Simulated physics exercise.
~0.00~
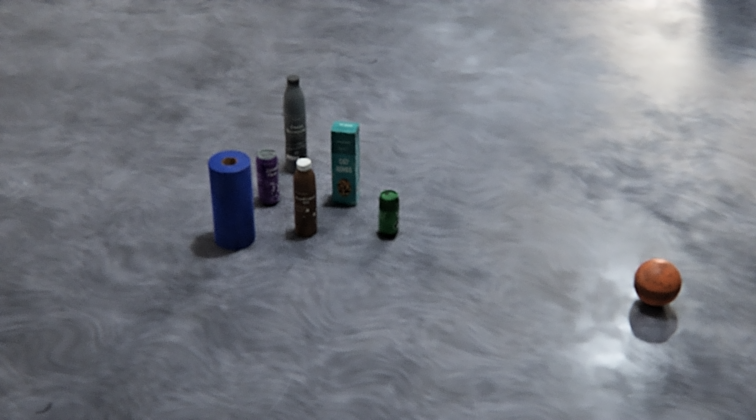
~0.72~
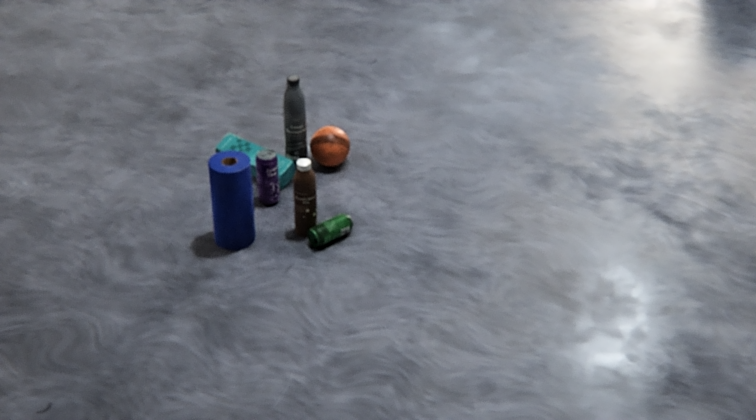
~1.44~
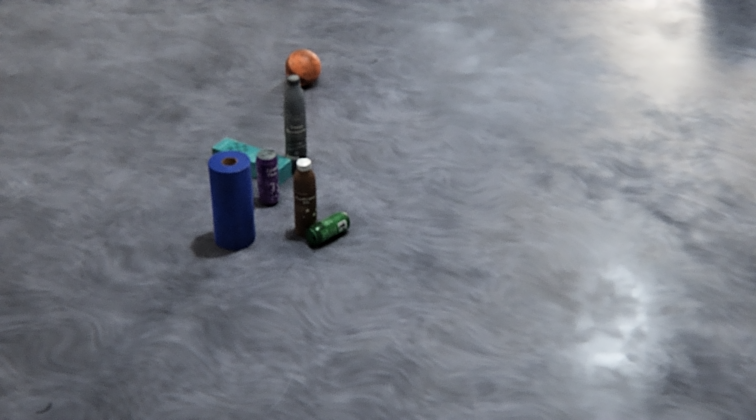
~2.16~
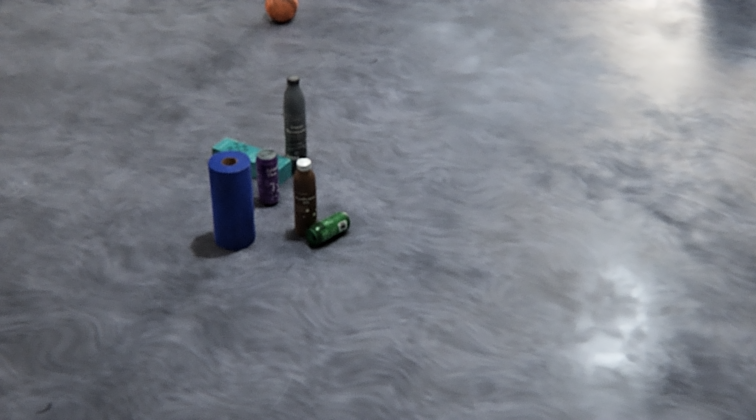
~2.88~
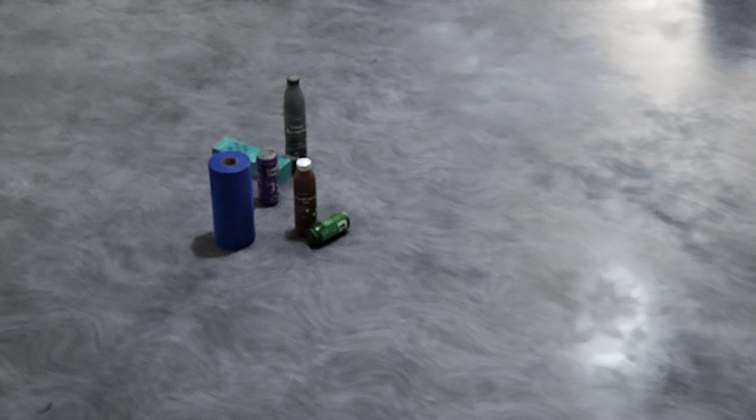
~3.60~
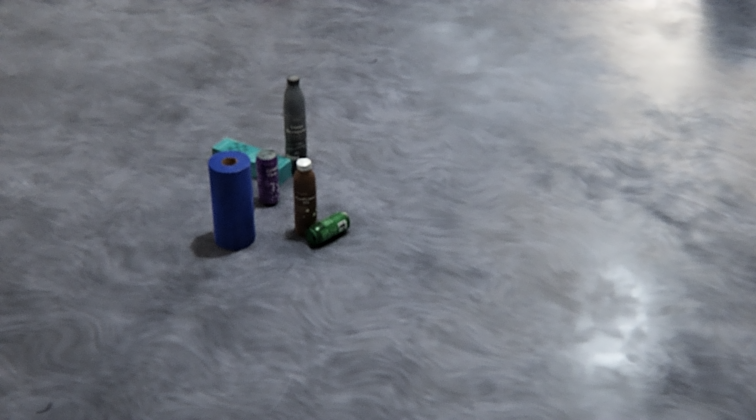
On a shiny grey floor, an orange ball rolled left into a cluster of bottles, cans, a blue roll and a turquoise carton, then went away out of view, leaving the carton and green can lying on their sides and the other four standing.
